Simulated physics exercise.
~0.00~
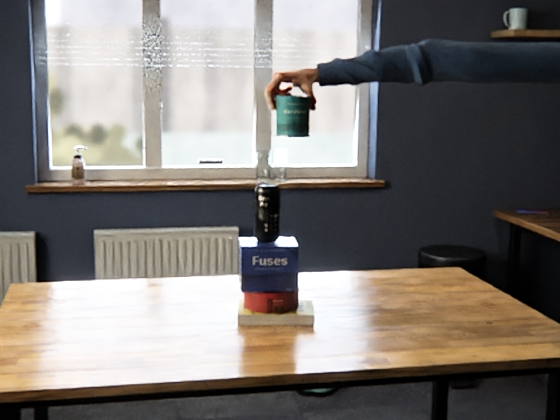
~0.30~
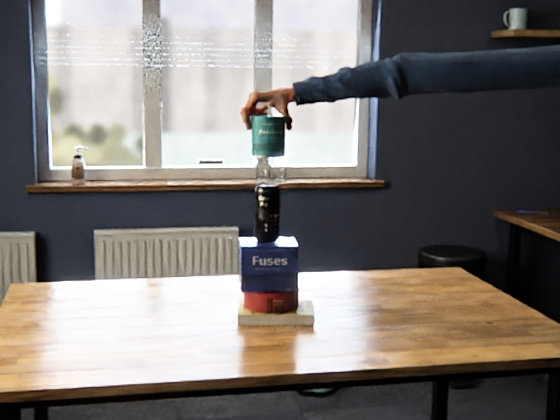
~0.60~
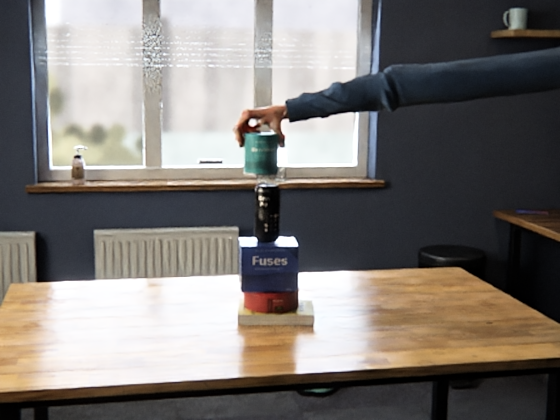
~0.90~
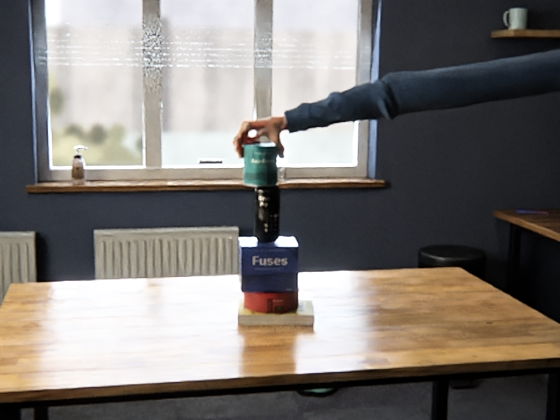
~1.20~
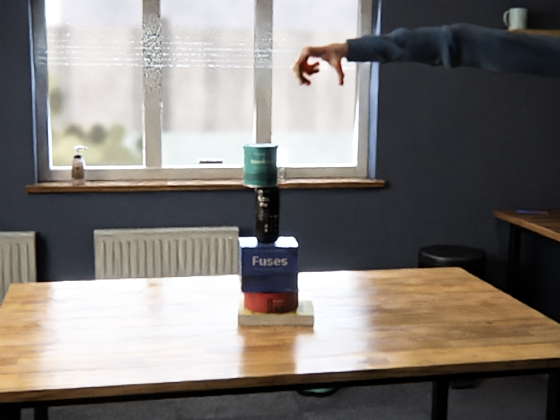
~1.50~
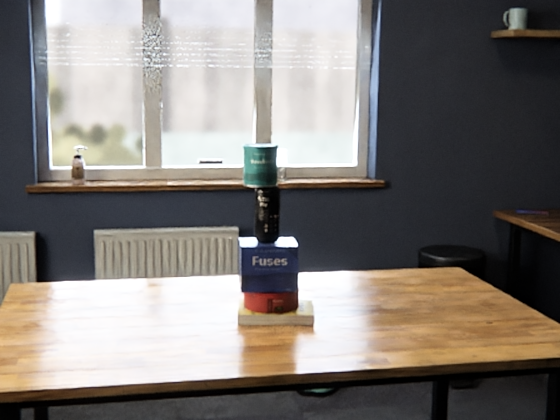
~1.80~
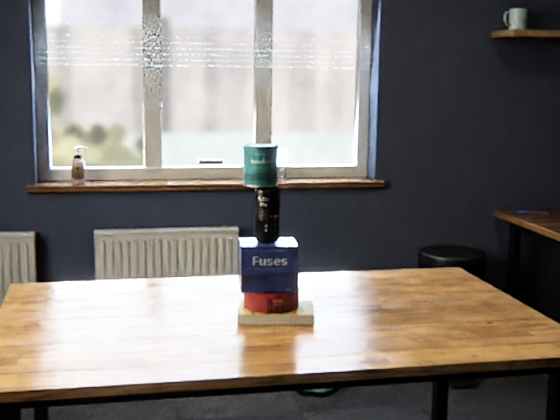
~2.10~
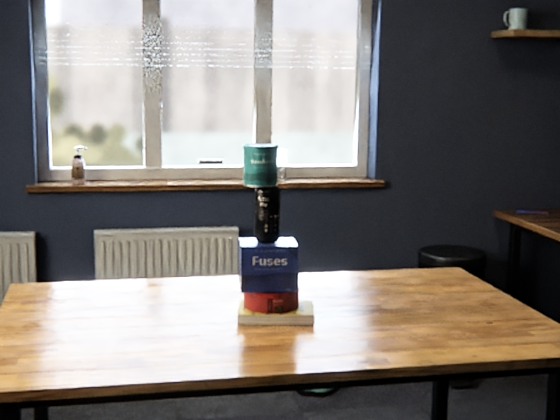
An arm in a dark blue sleeve reaches in from the right, holding a turquoise tin above a stack on a wooden table, seen from a still camera facing a window and radiators. The stack has a pale yellow book at the bottom, then a red tub, a blue box labelled Fuses and a black can. The hand moves the tin left and down, then lowers it onto the black can. It lets go and draws back to the right, out of view. The tin stays where it was placed, and all five things remain stacked and balanced.
